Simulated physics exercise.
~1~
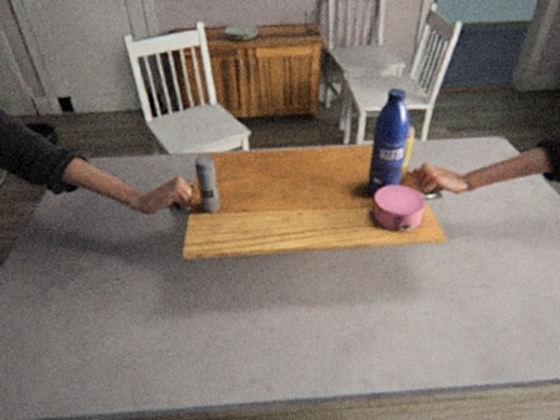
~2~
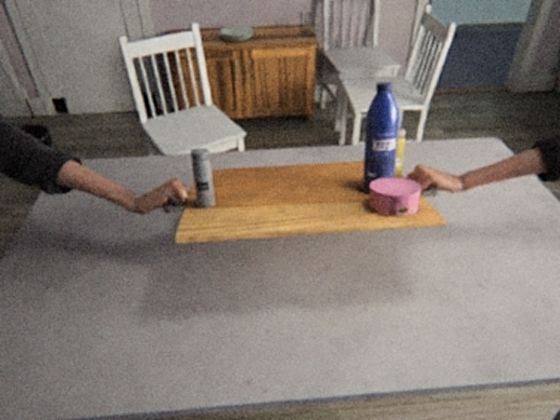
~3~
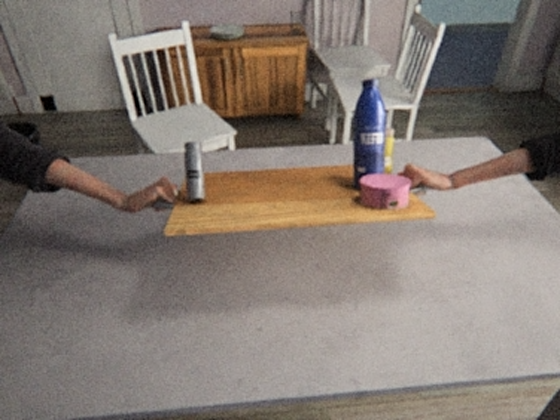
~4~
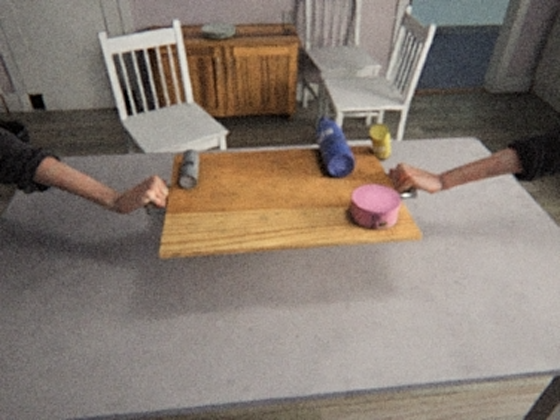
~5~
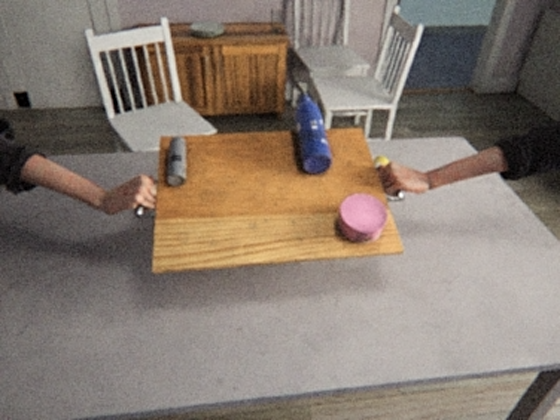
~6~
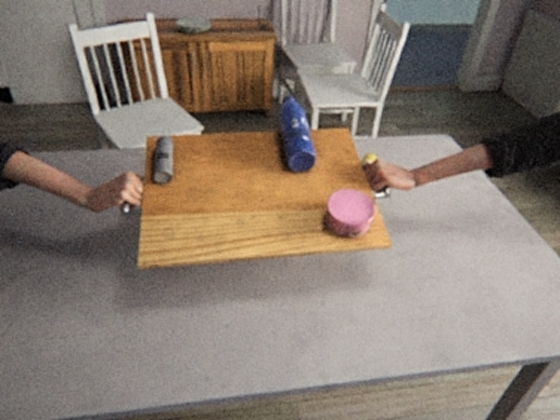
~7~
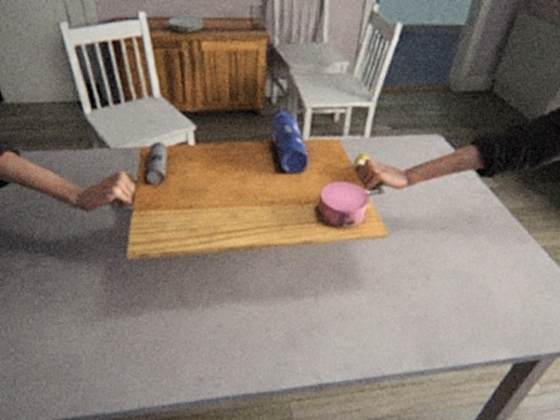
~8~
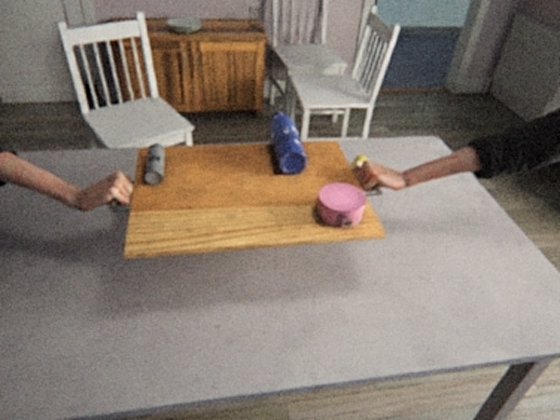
Two hands reach in from the left and right to hold a rimless wooden tray above a pale grey table, seen from above and in front, with white chairs and a wooden cabinet behind. A grey shaker stands at the left, with a tall blue bottle, a yellow shaker and a pink tub at the right. The tray tips far edge down, then swings back the other way, and the blue bottle and grey shaker topple. The yellow shaker drops off near the right hand. The tray levels, with the bottle and grey shaker lying down and the tub upright.
